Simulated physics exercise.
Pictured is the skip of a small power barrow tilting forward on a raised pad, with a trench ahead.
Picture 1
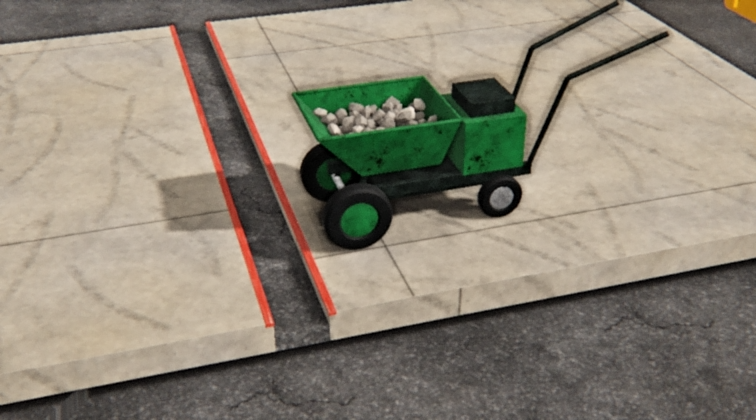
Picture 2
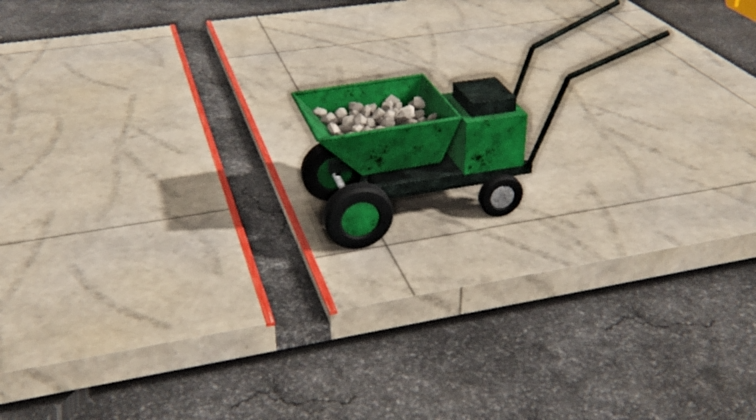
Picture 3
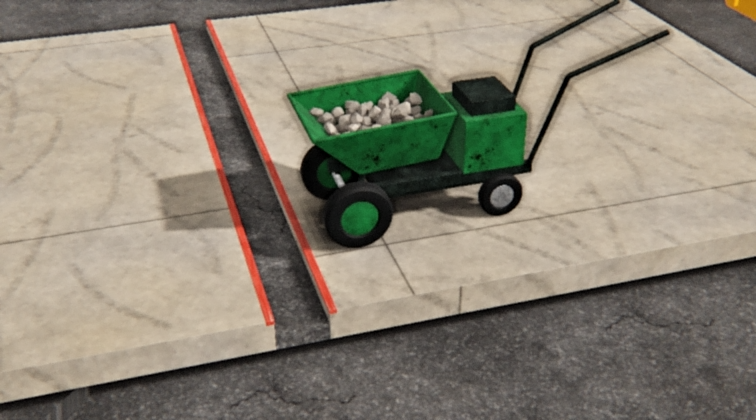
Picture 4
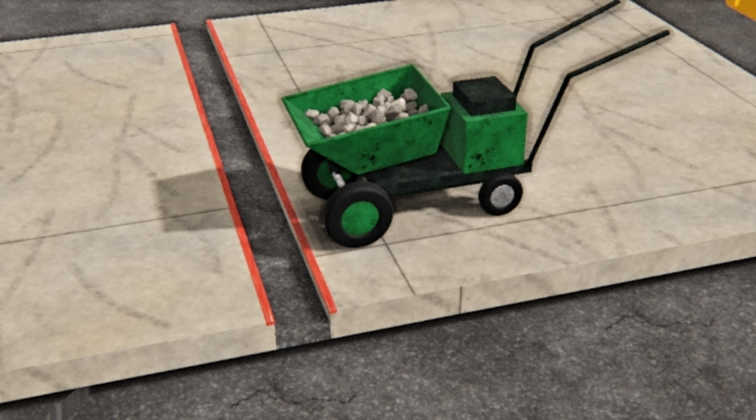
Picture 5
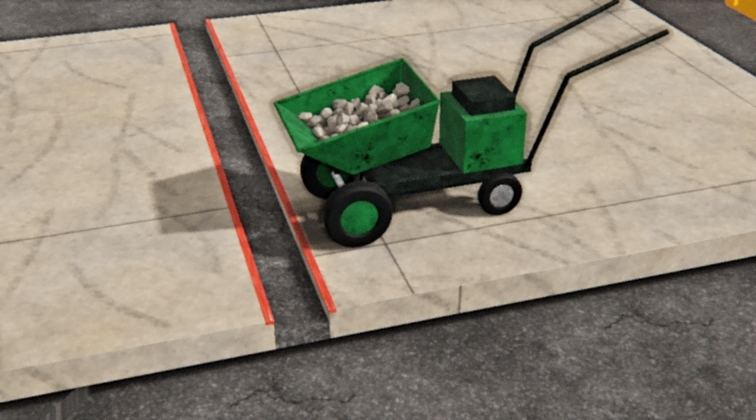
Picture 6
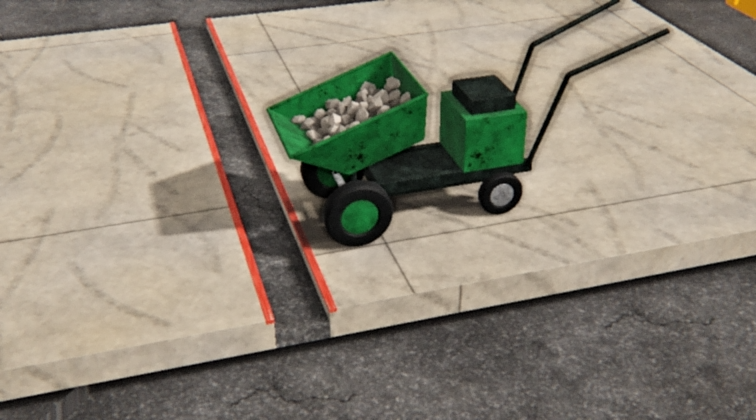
The footage shows a green power barrow loaded with broken stones standing on a raised pale pad beside a narrow, red-edged trench; its skip starts level, then gradually tilts forward to the left while the wheels and handles stay still.
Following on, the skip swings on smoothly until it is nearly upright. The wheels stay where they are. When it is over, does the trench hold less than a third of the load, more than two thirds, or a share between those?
What ends in the trench is going to be under one-third of the load.
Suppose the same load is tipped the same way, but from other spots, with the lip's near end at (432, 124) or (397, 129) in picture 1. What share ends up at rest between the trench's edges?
About 20 percent at the first place and about 60 percent at the second.
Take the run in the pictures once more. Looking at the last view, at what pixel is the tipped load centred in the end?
Near pixel (215, 236).
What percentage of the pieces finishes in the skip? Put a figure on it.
That comes to about 25 per cent or so.
Shortly afterwards, skip tipped steeply; the whole lot in the skip.
Next, skip tipped right over; the bulk in the skip; only a few in or heaped over the trench; near a quarter beyond it.
Some moments later, skip tipped right over; near a quarter in the skip; a little in or heaped over the trench; near two thirds beyond it.
In the end, skip tipped right over; near a quarter in the skip; a little in or heaped over the trench; near two thirds beyond it.
